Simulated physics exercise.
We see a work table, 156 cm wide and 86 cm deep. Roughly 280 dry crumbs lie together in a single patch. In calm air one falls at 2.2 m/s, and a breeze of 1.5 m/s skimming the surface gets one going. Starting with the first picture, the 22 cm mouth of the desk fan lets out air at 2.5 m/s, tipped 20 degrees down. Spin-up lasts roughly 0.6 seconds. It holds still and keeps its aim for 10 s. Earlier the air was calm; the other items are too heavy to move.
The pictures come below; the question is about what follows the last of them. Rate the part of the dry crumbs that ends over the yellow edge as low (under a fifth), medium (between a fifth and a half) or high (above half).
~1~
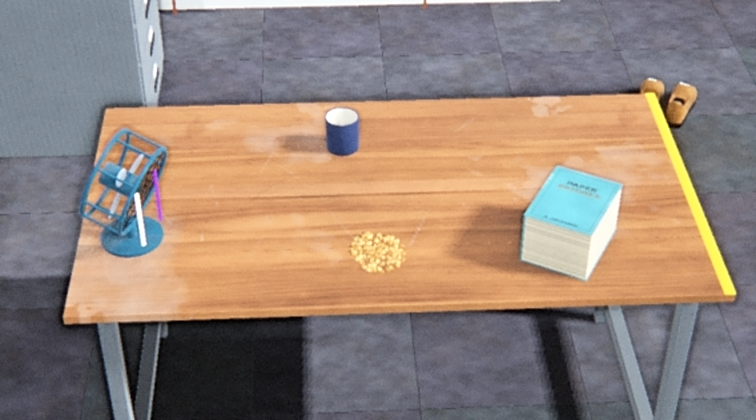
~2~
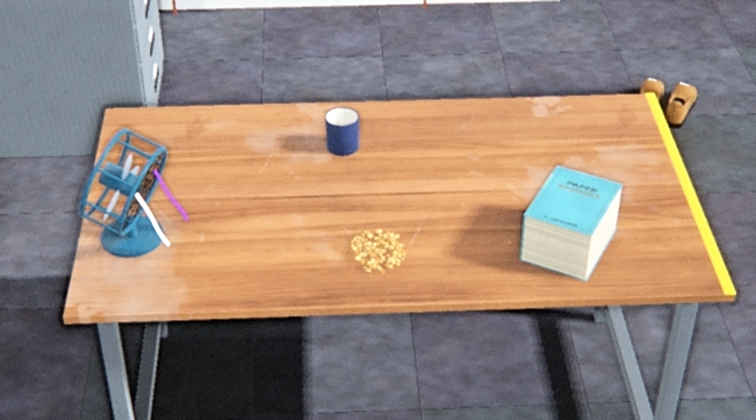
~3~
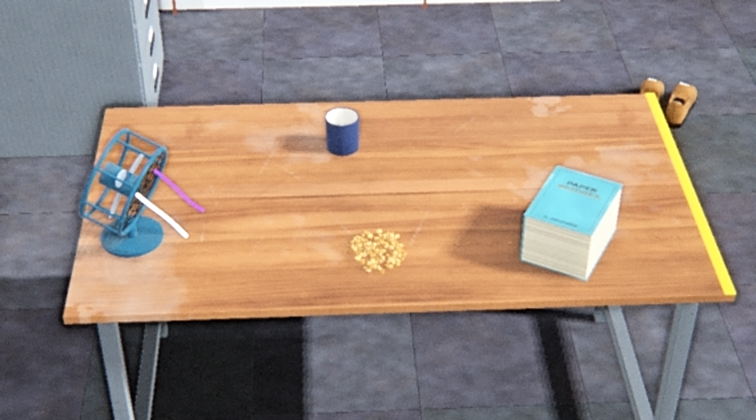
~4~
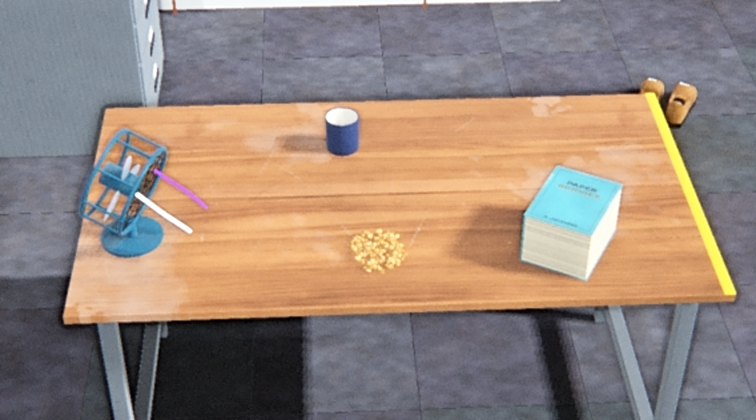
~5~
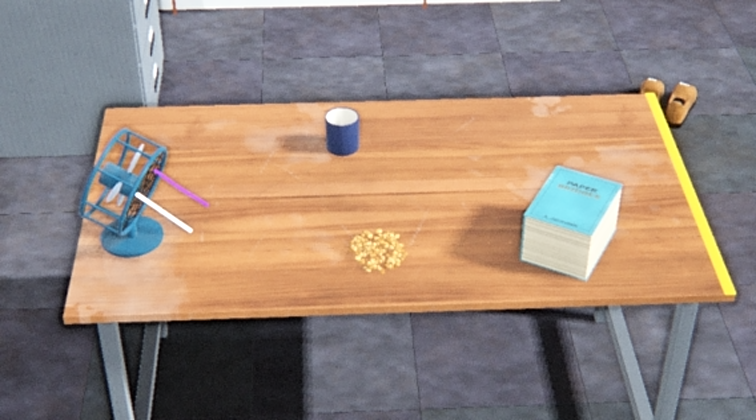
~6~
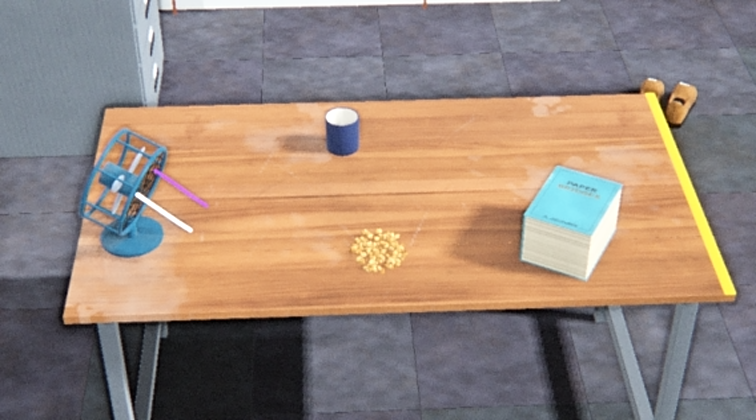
Low.
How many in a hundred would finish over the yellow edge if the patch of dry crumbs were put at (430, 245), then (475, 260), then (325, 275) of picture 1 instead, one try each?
In turn about 4 %, 0 %, 0 %.
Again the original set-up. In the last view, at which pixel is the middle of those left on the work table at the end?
Look near pixel (532, 247) of the last view.
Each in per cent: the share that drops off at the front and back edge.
Roughly 30 per cent at the front edge and 0 per cent at the back edge.
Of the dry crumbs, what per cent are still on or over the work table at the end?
About 70 per cent.
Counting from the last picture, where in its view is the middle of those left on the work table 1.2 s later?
Their middle sits roughly at (532, 247) in the last view.
Then, 1.2 s after the last picture the count stands so, 0 % are over the yellow edge; the middle of those still in play is near (532, 247).
Then, 2.4 s after the last picture the count stands so, 2 % are over the yellow edge; the middle of those still in play is near (532, 247).
Then, 4.7 s after the last picture the count stands so, 2 % are over the yellow edge; the middle of those still in play is near (532, 247).
Then, 9.2 s after the last picture, at the end, 2 % are over the yellow edge; the middle of those still in play is near (532, 247).
